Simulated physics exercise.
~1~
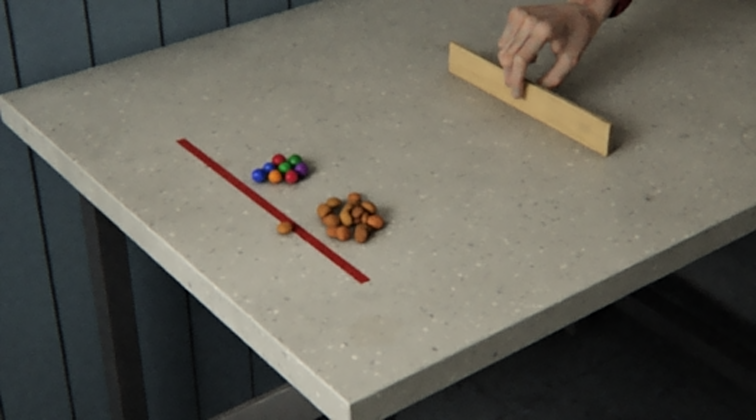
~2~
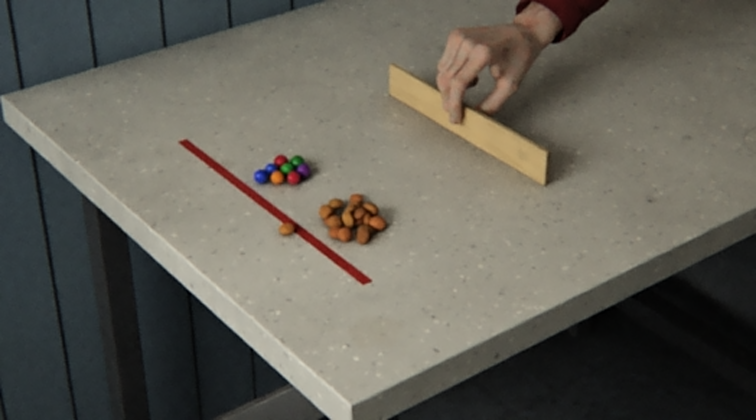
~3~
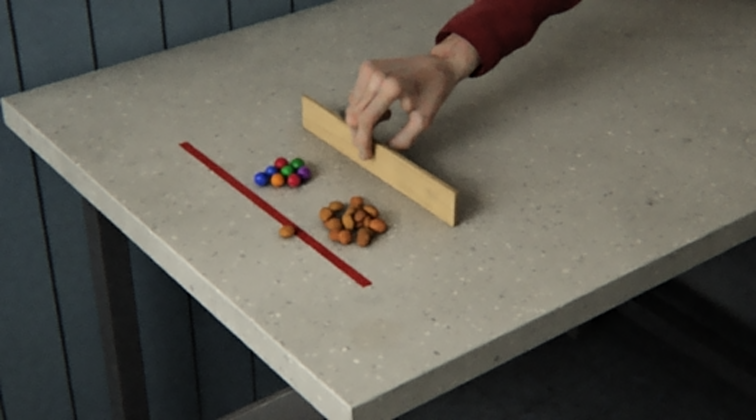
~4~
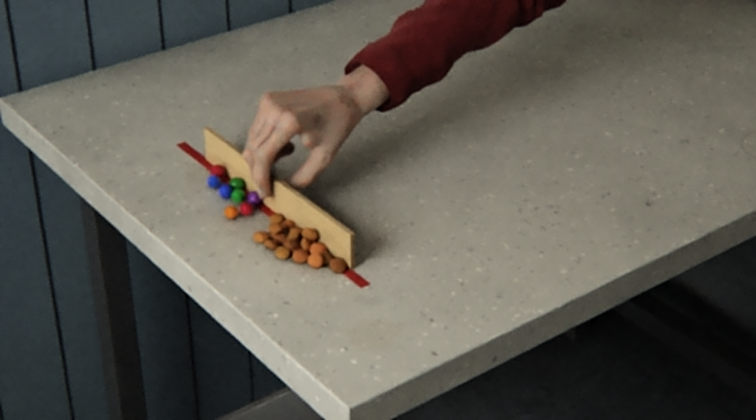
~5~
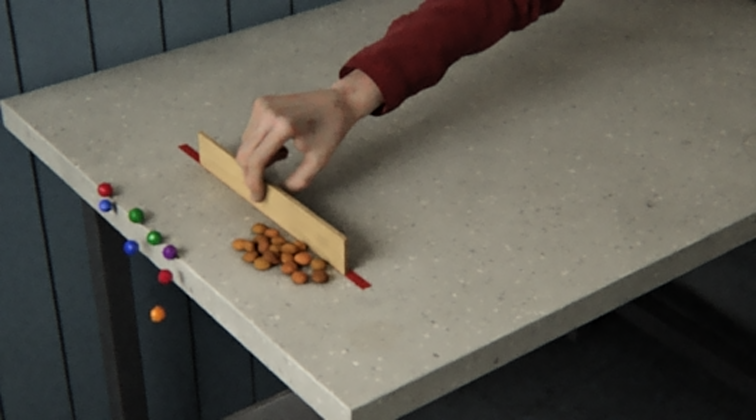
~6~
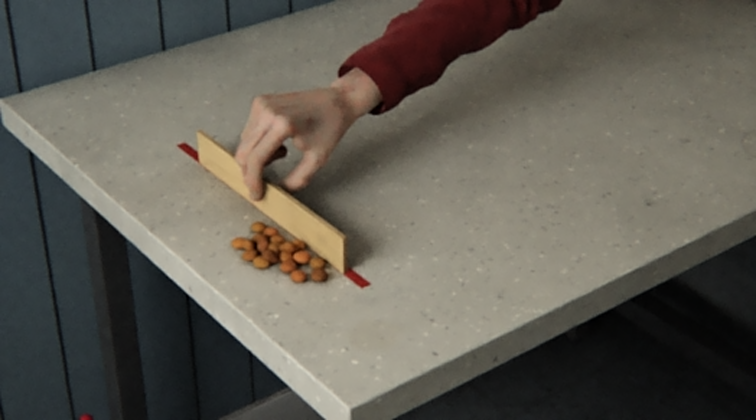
Hand sweeping colourful beads and brown nuts left with a wooden strip, stopping at red tape, beads tumbling off, nuts staying.
